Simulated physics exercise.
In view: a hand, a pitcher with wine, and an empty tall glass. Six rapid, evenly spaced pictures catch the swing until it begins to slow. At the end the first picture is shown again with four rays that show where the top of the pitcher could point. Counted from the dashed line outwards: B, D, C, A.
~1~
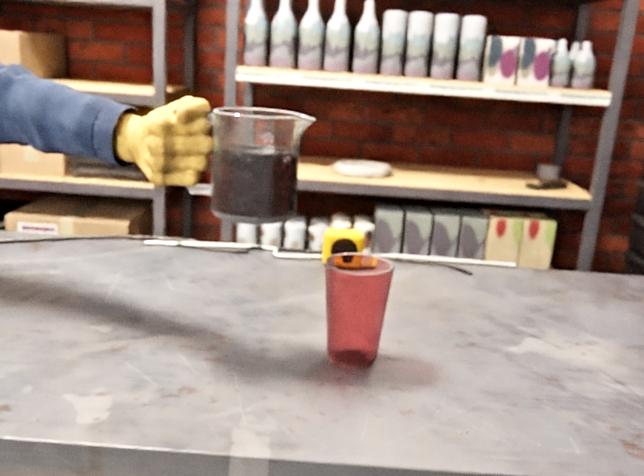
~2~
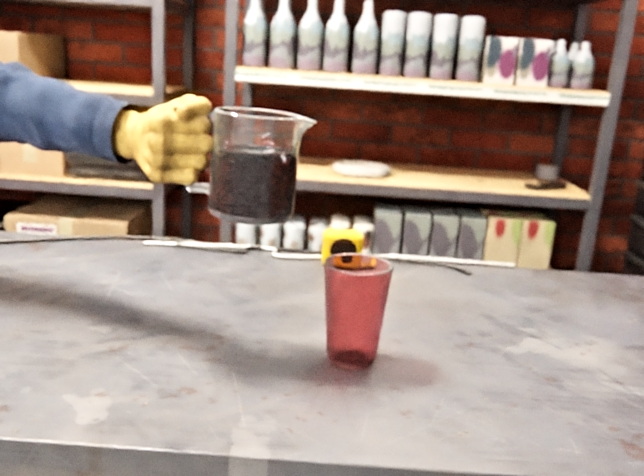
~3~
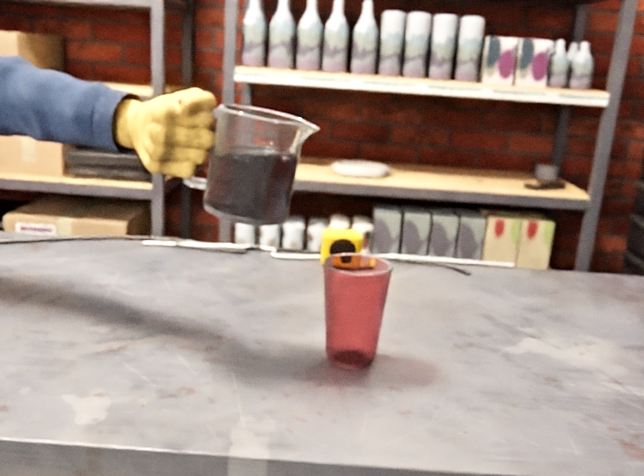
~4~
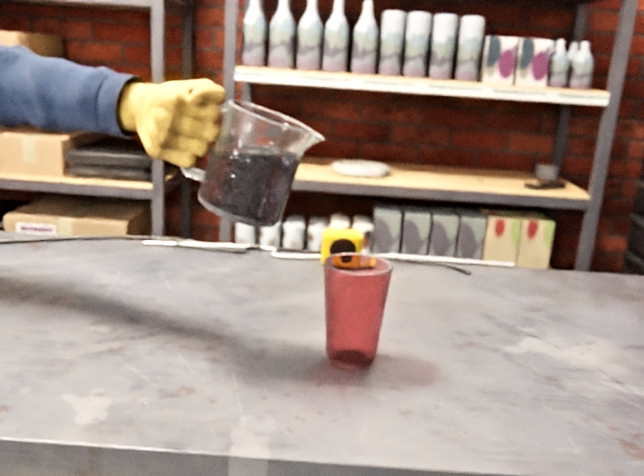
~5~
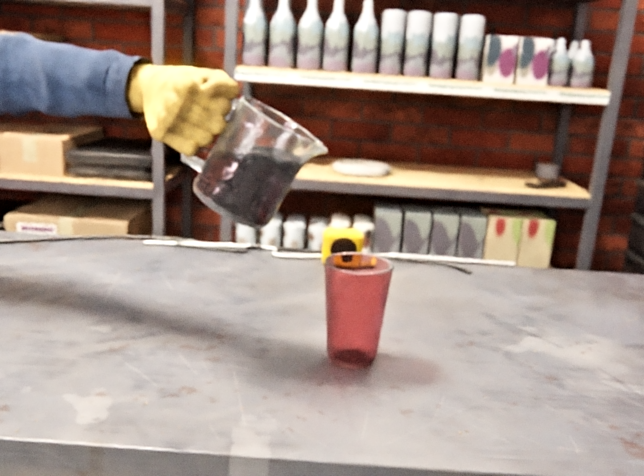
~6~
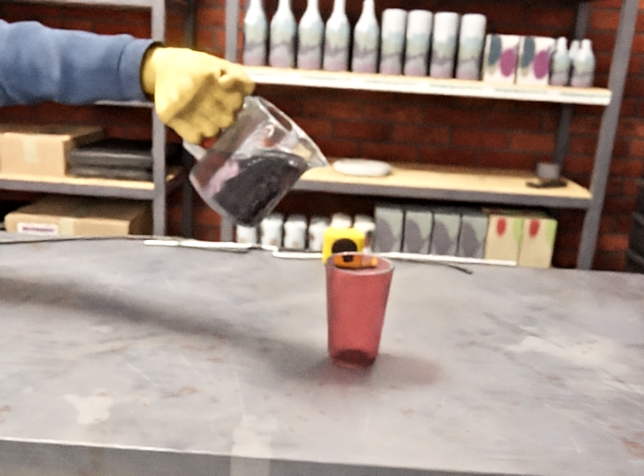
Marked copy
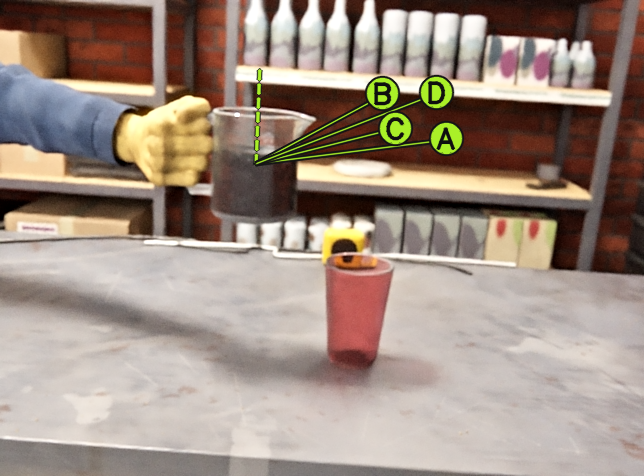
At the start, a yellow-gloved hand holds a clear pitcher of dark liquid upright, above and to the left of a reddish tall glass on a gray table. The hand then tilts the pitcher steadily to the right, its lip lowering toward the glass, while the dark liquid stays inside.
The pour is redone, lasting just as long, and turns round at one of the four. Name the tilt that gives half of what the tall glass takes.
Tilt C.
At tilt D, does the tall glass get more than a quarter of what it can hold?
Yes.
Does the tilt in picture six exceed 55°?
No, it does not.
On the marked copy, A at (429, 141); B at (368, 103); C at (379, 132); D at (420, 99).
For tilt A, the tall glass ends with about 65 % of what it can hold.
For tilt B, the tall glass ends with about 22 % of what it can hold.
For tilt C, the tall glass ends with about 50 % of what it can hold.
For tilt D, the tall glass ends with about 35 % of what it can hold.
